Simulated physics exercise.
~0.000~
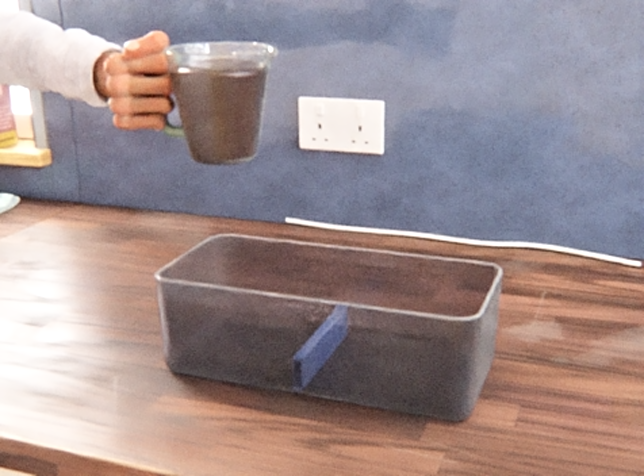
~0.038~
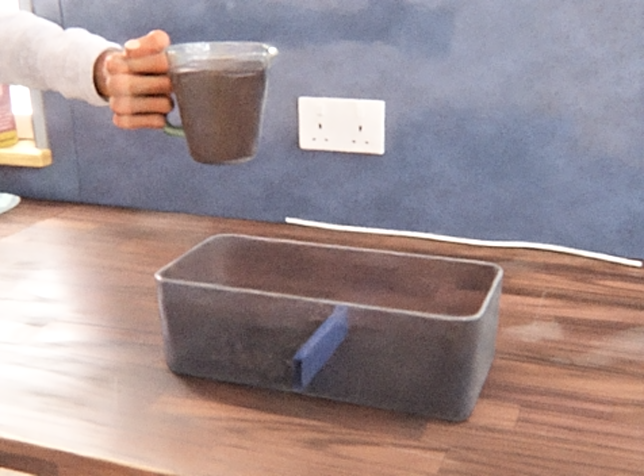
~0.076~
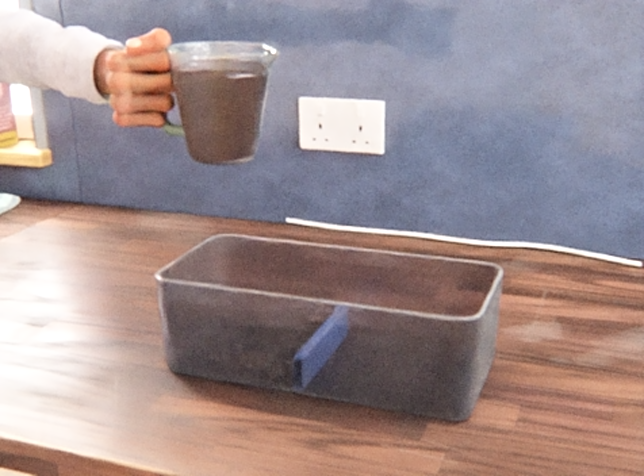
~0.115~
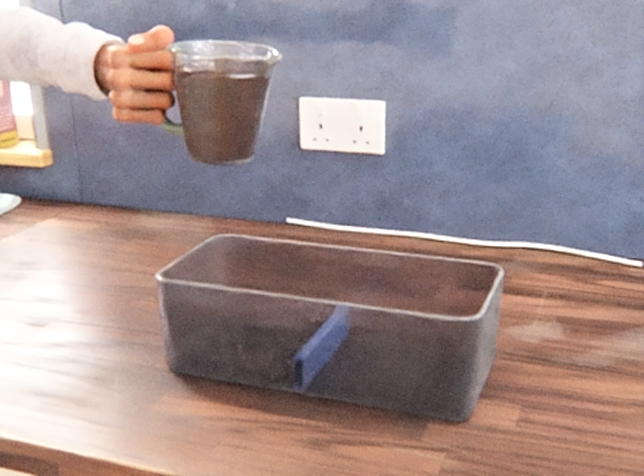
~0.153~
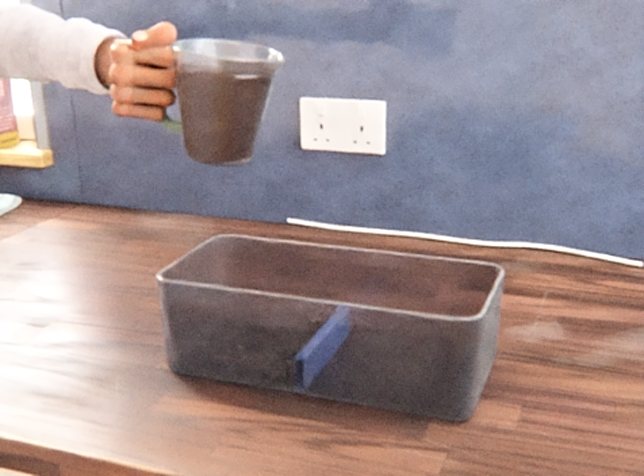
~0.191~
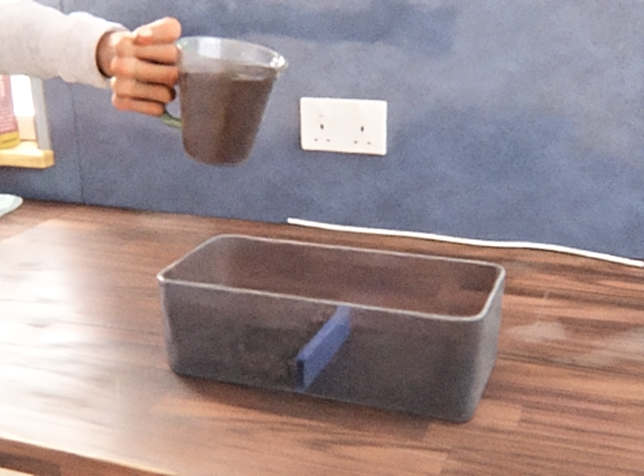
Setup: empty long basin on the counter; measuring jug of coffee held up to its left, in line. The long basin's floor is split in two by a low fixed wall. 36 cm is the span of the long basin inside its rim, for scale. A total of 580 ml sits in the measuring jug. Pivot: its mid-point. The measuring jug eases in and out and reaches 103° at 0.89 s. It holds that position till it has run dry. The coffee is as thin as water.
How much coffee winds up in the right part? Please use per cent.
About 91 per cent.
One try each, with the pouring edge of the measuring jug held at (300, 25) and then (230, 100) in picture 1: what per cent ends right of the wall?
Roughly 90 per cent the first time and 10 per cent the second.
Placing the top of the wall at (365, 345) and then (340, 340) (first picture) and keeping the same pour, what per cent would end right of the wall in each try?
Result: 30 per cent, then 80 per cent.
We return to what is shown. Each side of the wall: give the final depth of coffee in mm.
I'd say close to 2 mm on the left, close to 20 mm on the right.
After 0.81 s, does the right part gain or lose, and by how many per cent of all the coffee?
The amount climbs by around 38.
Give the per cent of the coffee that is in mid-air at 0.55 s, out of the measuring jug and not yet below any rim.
It comes to about 24 percent.
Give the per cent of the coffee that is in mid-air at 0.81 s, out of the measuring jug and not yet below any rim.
I'd say some 26 per cent is in the air.
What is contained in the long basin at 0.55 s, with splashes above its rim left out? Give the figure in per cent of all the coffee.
About 3 per cent.
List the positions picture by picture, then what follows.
Tilt 0°; pouring edge (275, 52); surface from (181, 63) to (266, 67); the long basin's rim runs from (186, 256) to (491, 293); the wall's top is at (322, 332), in the first frame.
Tilt 0°; pouring edge (276, 52); surface from (181, 63) to (267, 67), in the second frame.
Tilt 2°; pouring edge (277, 54); surface from (182, 63) to (267, 68), in the third frame.
Tilt 4°; pouring edge (280, 57); surface from (184, 62) to (269, 69), in the fourth frame.
Tilt 7°; pouring edge (283, 61); surface from (187, 62) to (272, 69), in the fifth frame.
Tilt 11°; pouring edge (286, 66); surface from (190, 63) to (277, 71), in the sixth frame.
By 0.55 s the tilt is 70° and 73 per cent is still to pour, 0 is left of the wall and 3 right of it.
By 0.81 s the tilt is 101° and 19 per cent is still to pour, 1 is left of the wall and 53 right of it.
By 1.09 s the tilt is 103° and 0 per cent is still to pour, 5 is left of the wall and 90 right of it.
By 1.39 s the tilt is 103° and 0 per cent is still to pour, 6 is left of the wall and 91 right of it.
At rest 6 per cent lies left of the wall, 91 right of it and 3 outside.
